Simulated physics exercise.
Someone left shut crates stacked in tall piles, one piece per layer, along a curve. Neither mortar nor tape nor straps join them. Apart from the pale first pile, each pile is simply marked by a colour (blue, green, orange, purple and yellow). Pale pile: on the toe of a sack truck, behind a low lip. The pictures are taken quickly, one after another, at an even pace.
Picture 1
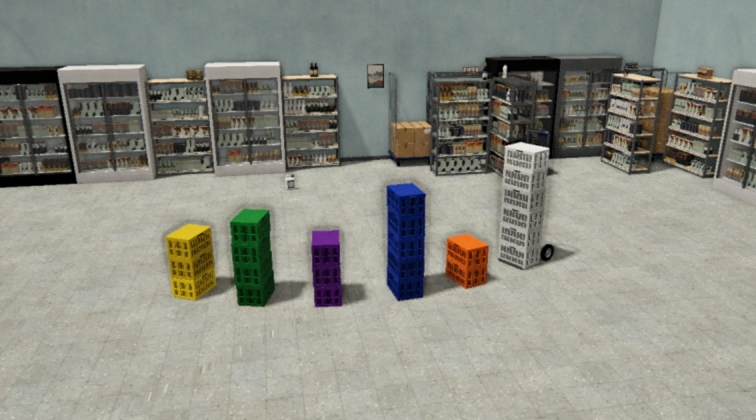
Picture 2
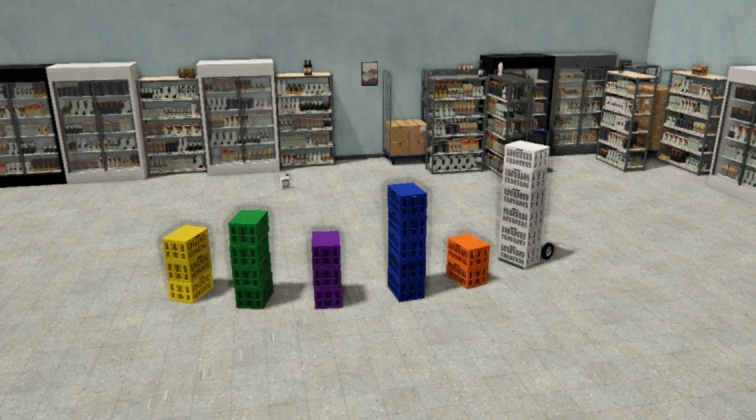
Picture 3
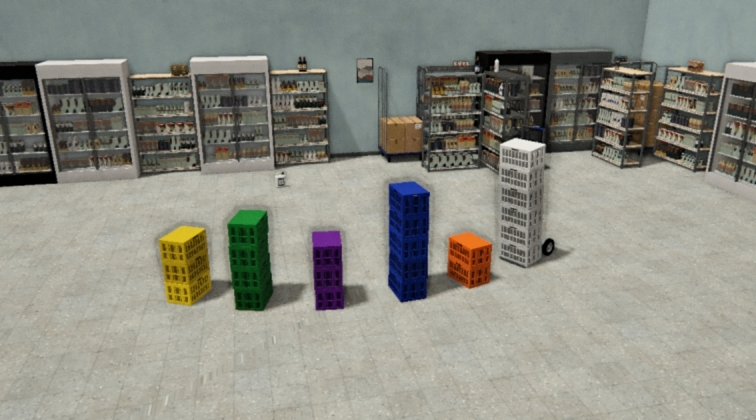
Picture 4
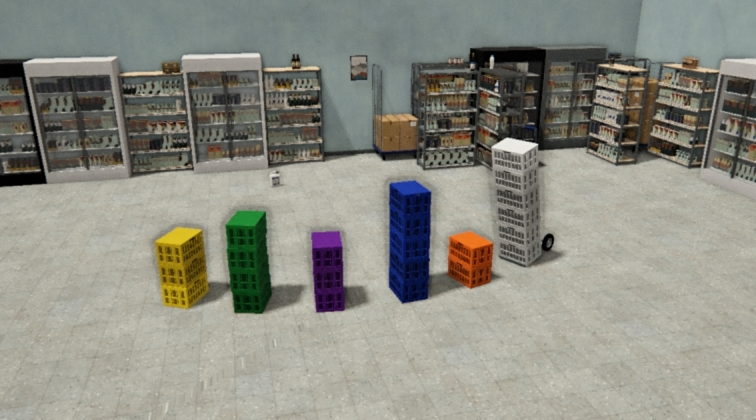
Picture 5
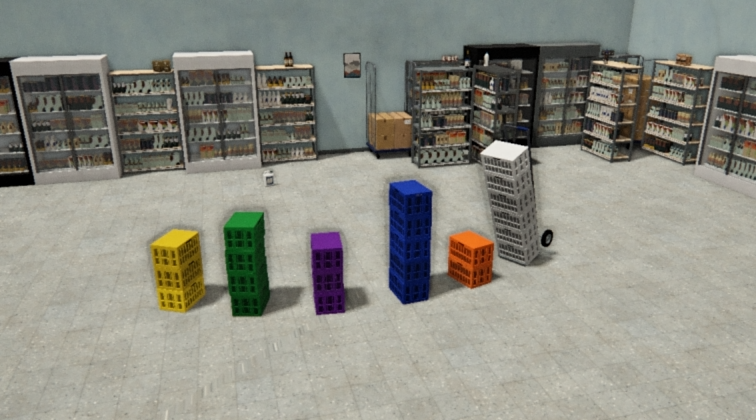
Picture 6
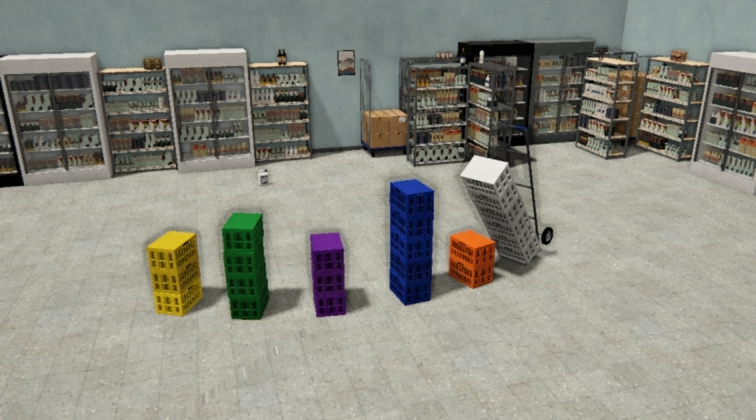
Shop floor with stacks of coloured crates standing in a curve, the tall white stack at right leaning gradually left, toward the orange.
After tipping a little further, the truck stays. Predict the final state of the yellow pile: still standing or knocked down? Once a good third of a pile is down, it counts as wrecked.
Still standing.
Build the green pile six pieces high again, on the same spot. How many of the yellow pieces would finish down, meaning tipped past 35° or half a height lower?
Looks like yellow ends up with 0 down.
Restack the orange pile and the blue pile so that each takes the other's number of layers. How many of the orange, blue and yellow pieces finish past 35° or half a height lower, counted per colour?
It comes to orange 5, then blue 1, then yellow 0.
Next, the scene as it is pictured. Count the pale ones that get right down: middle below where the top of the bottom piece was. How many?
Count = 5.
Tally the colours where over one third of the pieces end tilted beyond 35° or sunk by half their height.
Altogether, 0.
Just after the last frame, 6 of the pale pile down; none of the 3 yellow crates down (0 of 17 in all colours); top yellow crate unmoved; top orange crate moved a little.
A moment on, 6 of the pale pile down; none of the 3 yellow crates down (0 of 17 in all colours); top yellow crate unmoved; top blue crate moved a little.
When it is over, 6 of the pale pile down; none of the 3 yellow crates down (0 of 17 in all colours); top yellow crate unmoved; top blue crate moved a little. In pixels of the last frame, middles, top yellow crate near (173, 251), top blue crate near (406, 199).
